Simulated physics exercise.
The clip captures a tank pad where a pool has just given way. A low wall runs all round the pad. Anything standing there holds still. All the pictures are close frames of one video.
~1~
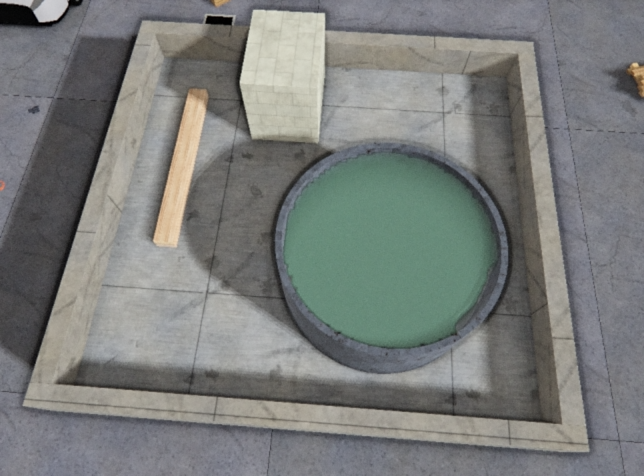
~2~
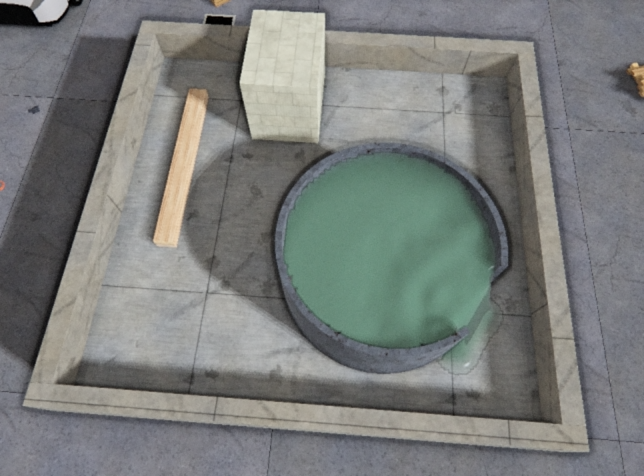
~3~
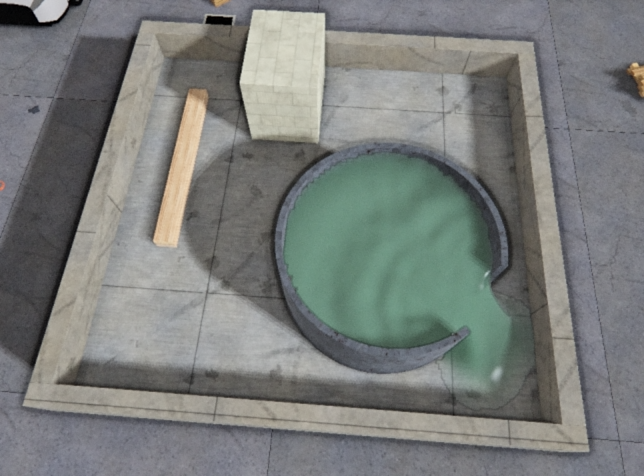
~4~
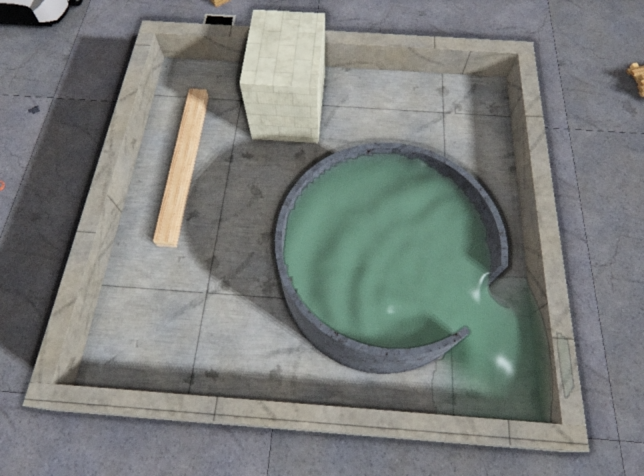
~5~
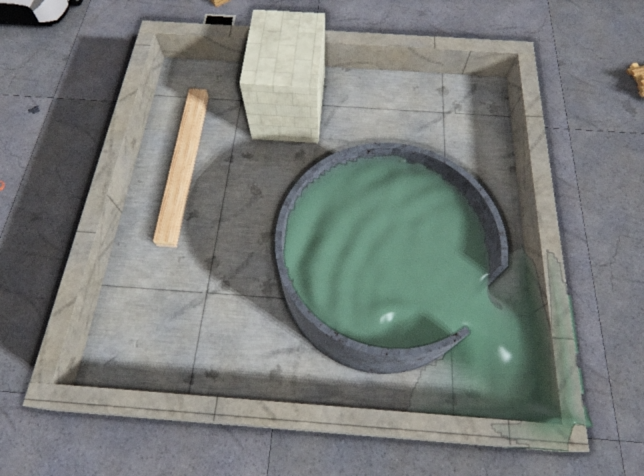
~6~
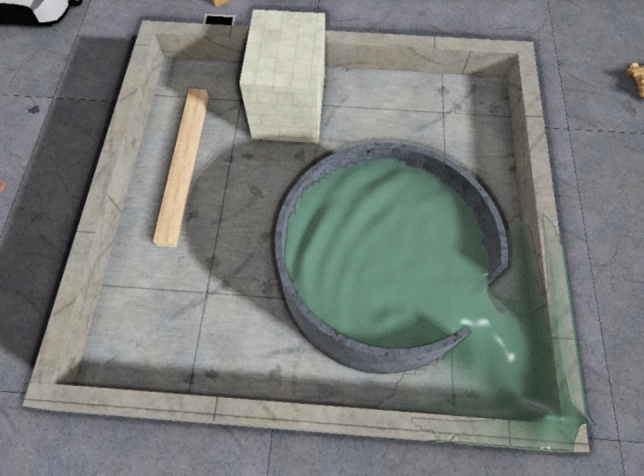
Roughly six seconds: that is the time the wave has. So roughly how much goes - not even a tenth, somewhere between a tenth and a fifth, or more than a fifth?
The loss runs from one tenth to one fifth.
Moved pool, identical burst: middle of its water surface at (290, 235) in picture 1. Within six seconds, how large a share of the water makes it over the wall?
I'd put it near 6 in a hundred.
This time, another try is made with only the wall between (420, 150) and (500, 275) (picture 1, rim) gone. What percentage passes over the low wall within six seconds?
About 10 %.
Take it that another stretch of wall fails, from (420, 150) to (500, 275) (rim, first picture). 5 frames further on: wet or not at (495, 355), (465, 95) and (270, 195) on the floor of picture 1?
Soaked, soaked, spared.
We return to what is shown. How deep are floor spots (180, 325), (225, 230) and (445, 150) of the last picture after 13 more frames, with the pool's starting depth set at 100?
Respectively 4, 0 and 4 per cent.
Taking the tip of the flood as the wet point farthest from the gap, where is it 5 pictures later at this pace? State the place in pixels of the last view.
Near (505, 102).
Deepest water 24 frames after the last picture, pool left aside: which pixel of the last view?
Approximate pixel: (532, 375).
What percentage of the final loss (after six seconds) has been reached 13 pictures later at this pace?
It should be close to 95 percent by then.
A moment on, water covers 15 % of the floor; the low wall has let 2 % over.
Next, water covers 25 % of the floor; the low wall has let 5 % over.
Then, water covers 50 % of the floor; the low wall has let 11 % over.
Later, water covers 65 % of the floor; the low wall has let 12 % over.
In the end, water covers 80 % of the floor; the low wall has let 12 % over.
